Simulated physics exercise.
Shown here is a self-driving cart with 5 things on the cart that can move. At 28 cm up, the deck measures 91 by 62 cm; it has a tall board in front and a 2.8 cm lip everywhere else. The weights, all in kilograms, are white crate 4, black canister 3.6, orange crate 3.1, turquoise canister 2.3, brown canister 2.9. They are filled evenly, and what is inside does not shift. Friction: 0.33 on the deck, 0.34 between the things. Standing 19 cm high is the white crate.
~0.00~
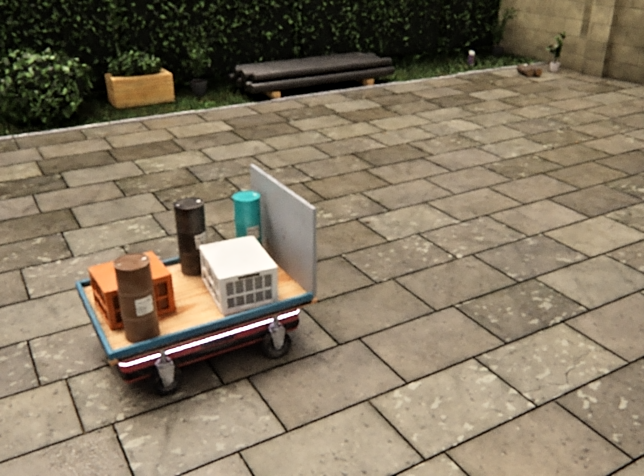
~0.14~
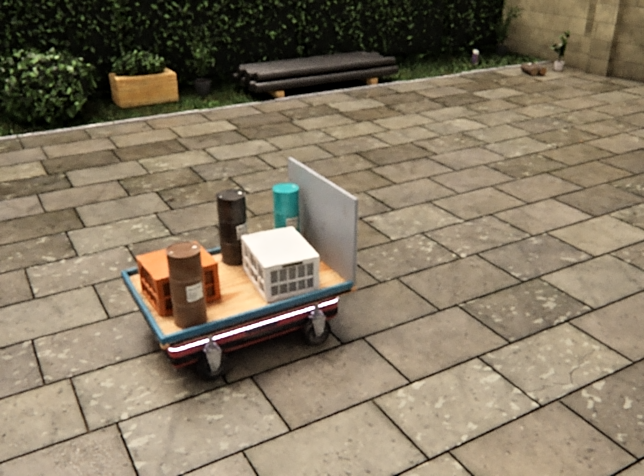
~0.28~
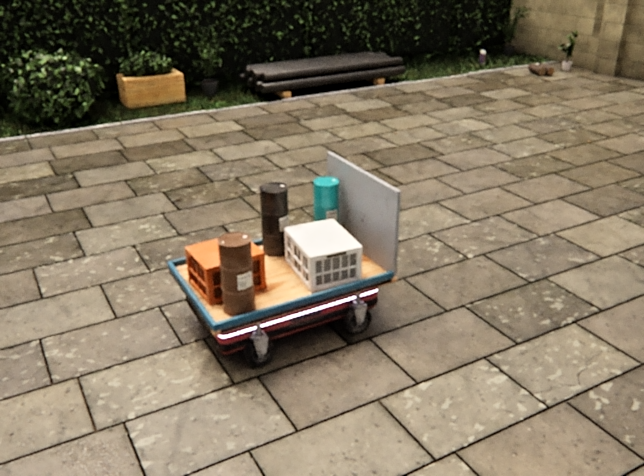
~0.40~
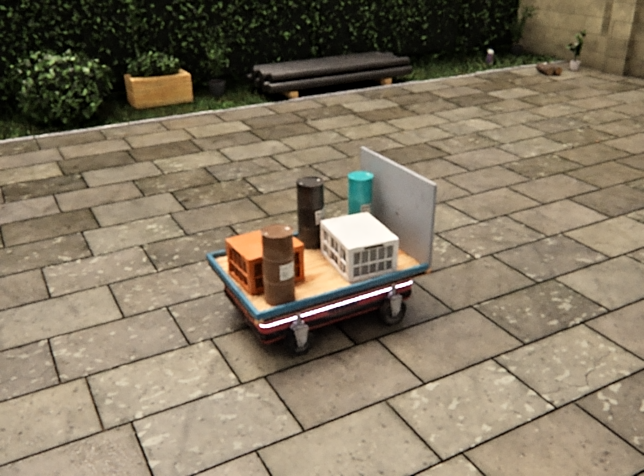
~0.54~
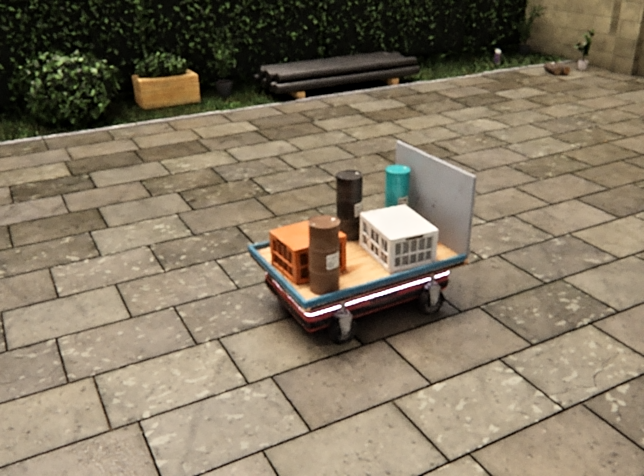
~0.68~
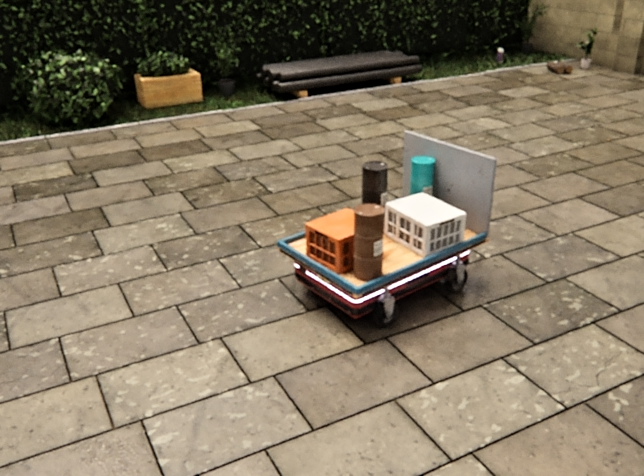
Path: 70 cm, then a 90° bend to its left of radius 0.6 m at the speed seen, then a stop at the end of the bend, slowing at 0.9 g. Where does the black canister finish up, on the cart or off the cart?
The black canister finishes up on the cart.
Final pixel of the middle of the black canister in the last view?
It settles at around (291, 138).
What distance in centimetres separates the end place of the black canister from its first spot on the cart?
Start to finish, roughly 28 cm.
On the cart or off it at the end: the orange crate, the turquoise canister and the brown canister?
Observed: Orange crate remains in bounds; turquoise canister exits its support; brown canister exits its support.
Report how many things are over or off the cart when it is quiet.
It comes to 2.
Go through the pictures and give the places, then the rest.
Cart has run 0 cm; black canister (192, 237); white crate (238, 274), in the first frame.
Cart has run 20 cm; turquoise canister (287, 219); brown canister (187, 286), in the second frame.
Cart has run 39 cm; white crate (322, 254); orange crate (226, 267), in the third frame.
Cart has run 56 cm; turquoise canister (360, 206); brown canister (279, 266), in the fourth frame.
Cart has run 76 cm; white crate (397, 238); orange crate (308, 250), in the fifth frame.
Cart has run 95 cm, turned 10°; black canister (374, 196) slid 3 cm, in the sixth frame.
After 1.08 s, cart has run 151 cm, turned 63°; black canister slid 12 cm near (361, 165); turquoise canister leaning 29°; brown canister leaning 10°.
After 1.58 s, cart has run 205 cm, turned 90°, stopped; turquoise canister and brown canister now off the cart; black canister slid 19 cm near (299, 142); orange crate slid 10 cm.
At rest (2.2 s), off the cart, turquoise canister and brown canister; not toppled but over 10 cm from the start, white crate, black canister and orange crate. In the last view, black canister near (291, 138).
